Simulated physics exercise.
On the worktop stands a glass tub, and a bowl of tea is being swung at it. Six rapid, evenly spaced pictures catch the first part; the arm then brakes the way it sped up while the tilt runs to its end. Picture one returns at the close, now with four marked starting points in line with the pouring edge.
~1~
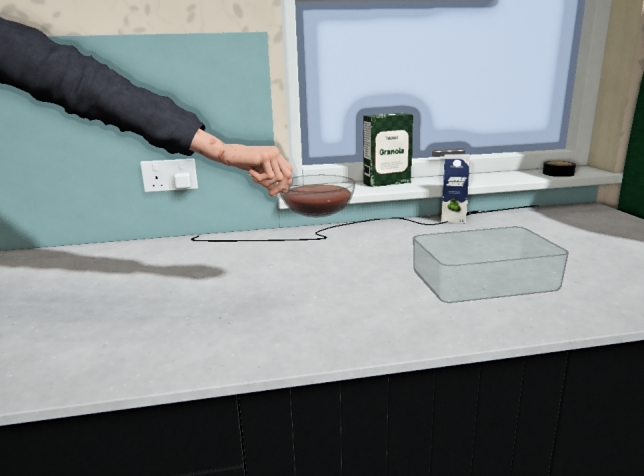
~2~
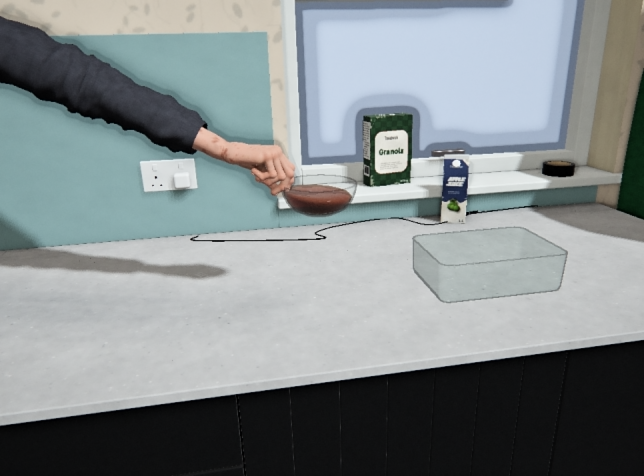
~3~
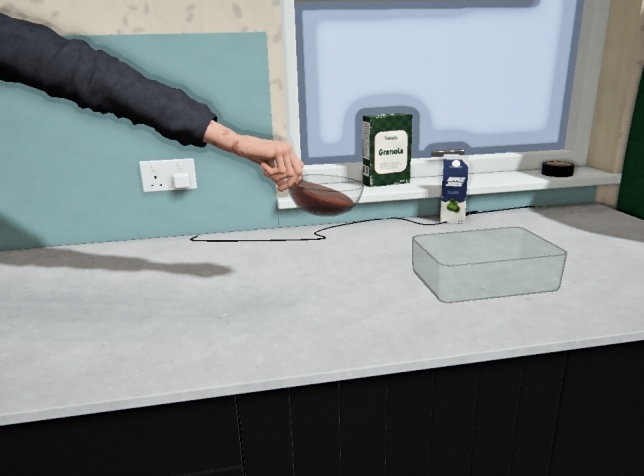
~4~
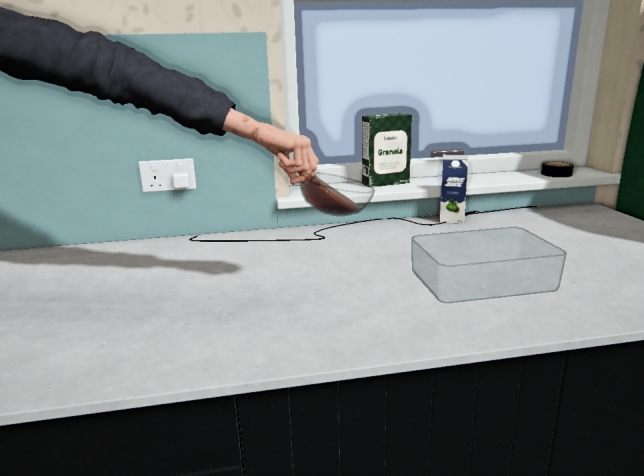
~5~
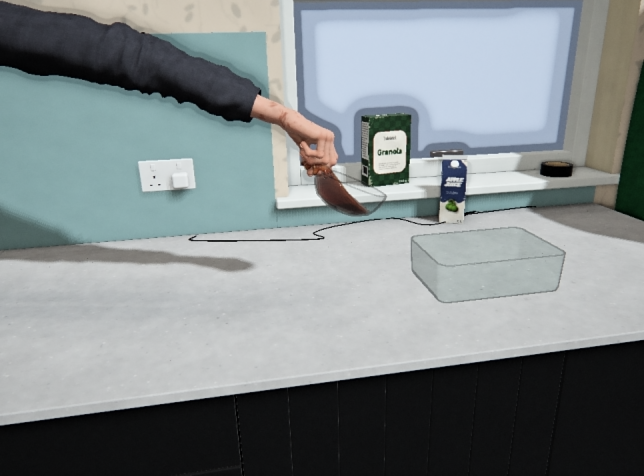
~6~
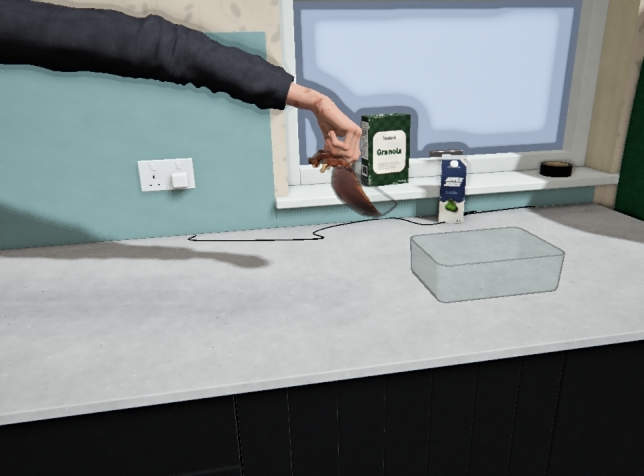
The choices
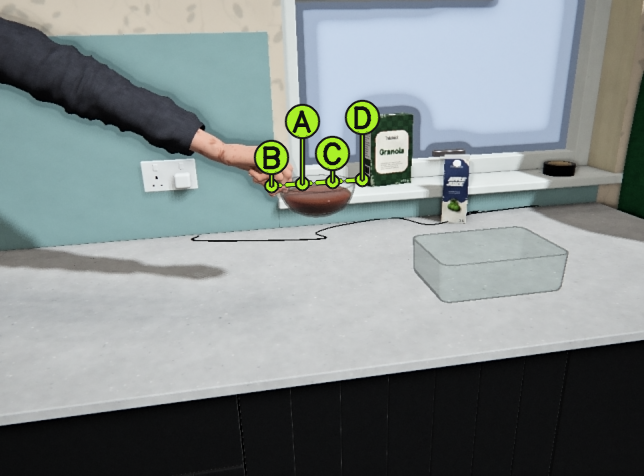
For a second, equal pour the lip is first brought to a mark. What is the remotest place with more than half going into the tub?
Place C.
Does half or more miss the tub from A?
Yes, that goes wrong.
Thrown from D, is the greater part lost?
No, not at all.
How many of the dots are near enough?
Two of them.
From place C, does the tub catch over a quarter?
Yes, clearly.
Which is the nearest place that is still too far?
That is place A.
In lime, A at (302, 183); B at (271, 185); C at (332, 181); D at (362, 179).
If A is chosen, about 35 % lands in the tub, 60 % falls short and 5 % goes beside or beyond.
If B is chosen, about 3 % lands in the tub, 93 % falls short and 5 % goes beside or beyond.
If C is chosen, about 63 % lands in the tub, 27 % falls short and 10 % goes beside or beyond.
If D is chosen, about 69 % lands in the tub, 16 % falls short and 15 % goes beside or beyond.
